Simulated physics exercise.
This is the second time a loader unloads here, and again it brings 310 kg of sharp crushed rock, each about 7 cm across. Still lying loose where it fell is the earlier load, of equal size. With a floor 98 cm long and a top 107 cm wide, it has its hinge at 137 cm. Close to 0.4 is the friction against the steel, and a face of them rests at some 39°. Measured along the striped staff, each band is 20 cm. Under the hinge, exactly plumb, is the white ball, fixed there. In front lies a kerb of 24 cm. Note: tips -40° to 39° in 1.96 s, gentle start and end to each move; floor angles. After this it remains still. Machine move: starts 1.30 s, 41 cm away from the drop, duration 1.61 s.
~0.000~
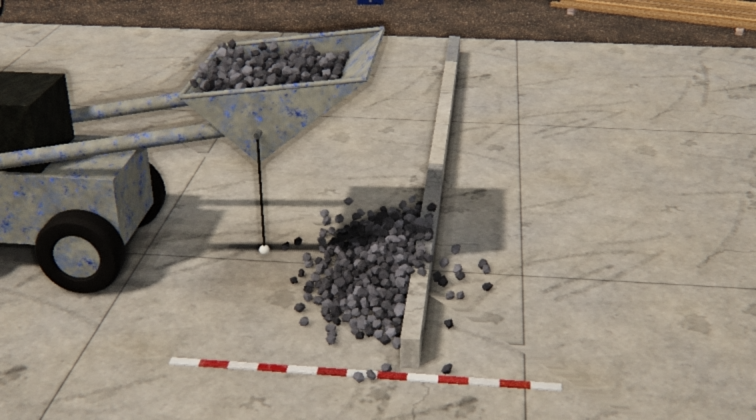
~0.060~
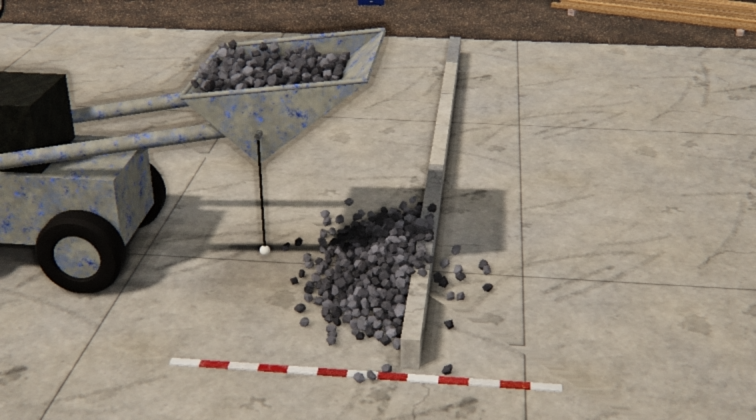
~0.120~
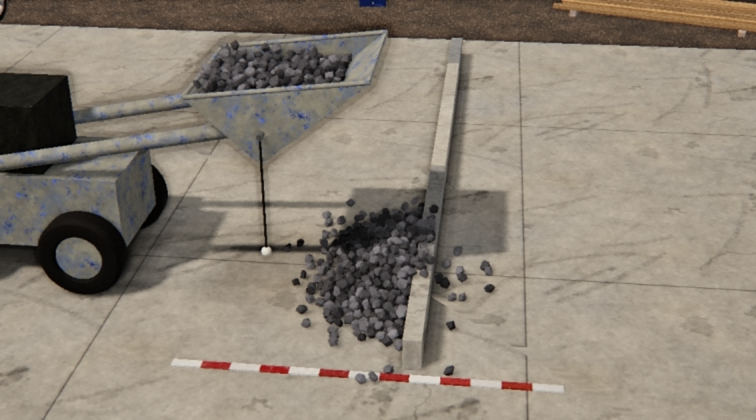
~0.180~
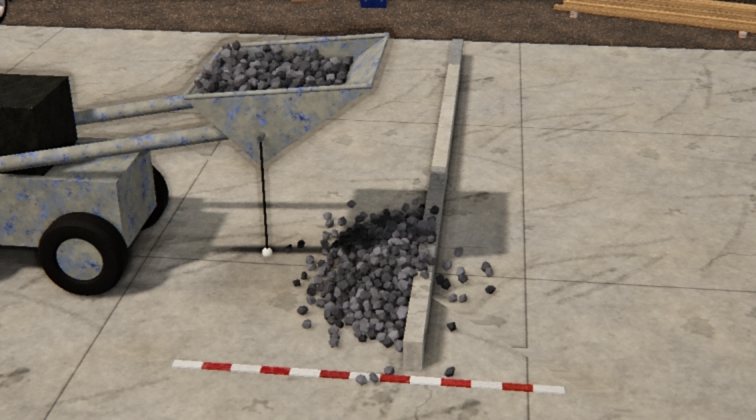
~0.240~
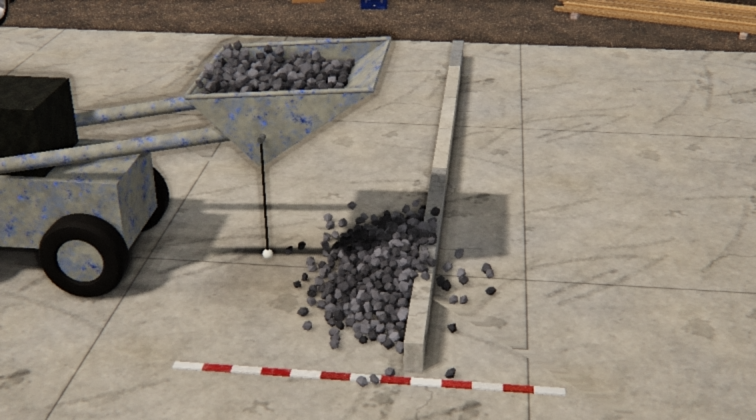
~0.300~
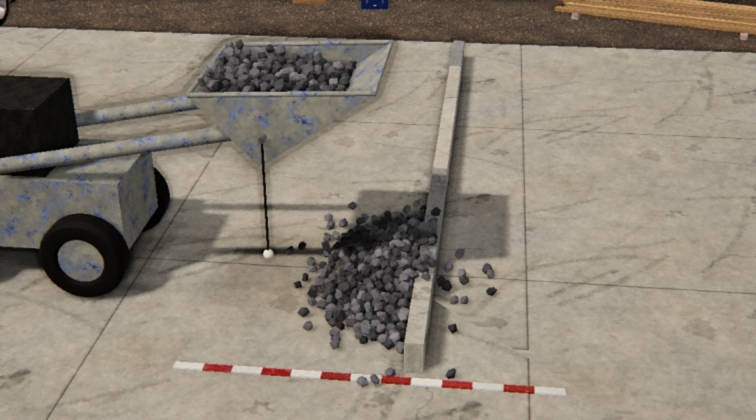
Loader bucket full of dark grey stones tilting very slightly above a loose pile of similar stones heaped against a low kerb.
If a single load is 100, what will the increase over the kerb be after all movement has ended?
The increase will be around 4 per cent.
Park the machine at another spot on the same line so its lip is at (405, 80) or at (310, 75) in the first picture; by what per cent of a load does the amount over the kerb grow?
About 30 and 0 per cent.
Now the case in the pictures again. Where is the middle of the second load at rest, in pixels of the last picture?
They come to rest centred about (358, 257).
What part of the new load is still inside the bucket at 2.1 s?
Around 35 per cent of the load is still inside.
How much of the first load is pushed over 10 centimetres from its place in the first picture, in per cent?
I'd say roughly 5 per cent of them.
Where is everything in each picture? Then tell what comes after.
The first picture shows lip at (367, 79), floor tilted -40°, highest stones at (296, 59). The earlier load is highest near (393, 240), 34 cm above ground level, 98 % on this side of the kerb, 2 % over the kerb.
In the second picture, the bucket is at -40°, its lip at (367, 80); the top of the load is at (297, 59); the stones move at 0.0 m/s on average.
In the third picture, the bucket is at -39°, its lip at (370, 83); the top of the load is at (287, 61); the stones move at 0.1 m/s on average.
In the fourth picture, the bucket is at -38°, its lip at (372, 86); the top of the load is at (281, 60); the stones move at 0.1 m/s on average.
In the fifth picture, the bucket is at -37°, its lip at (374, 90); the top of the load is at (269, 58); the stones move at 0.1 m/s on average.
In the sixth picture, the bucket is at -35°, its lip at (376, 93); the top of the load is at (246, 57); the stones move at 0.1 m/s on average.
After 1.5 s the floor is at 27°; in per cent of one load, 100 in the bucket, 98 on this side of the kerb, 2 over the kerb; the foremost stones are at (472, 288).
After 2.1 s the floor is at 39°; in per cent of one load, 36 in the bucket, 162 on this side of the kerb, 2 over the kerb; the foremost stones are at (472, 288).
After 3.4 s the floor is at 39°; in per cent of one load, 0 in the bucket, 193 on this side of the kerb, 7 over the kerb; the foremost stones are at (512, 290).
After 5.9 s the floor is at 39°; in per cent of one load, 0 in the bucket, 193 on this side of the kerb, 7 over the kerb; the foremost stones are at (512, 290). Net gain over the kerb, 4.
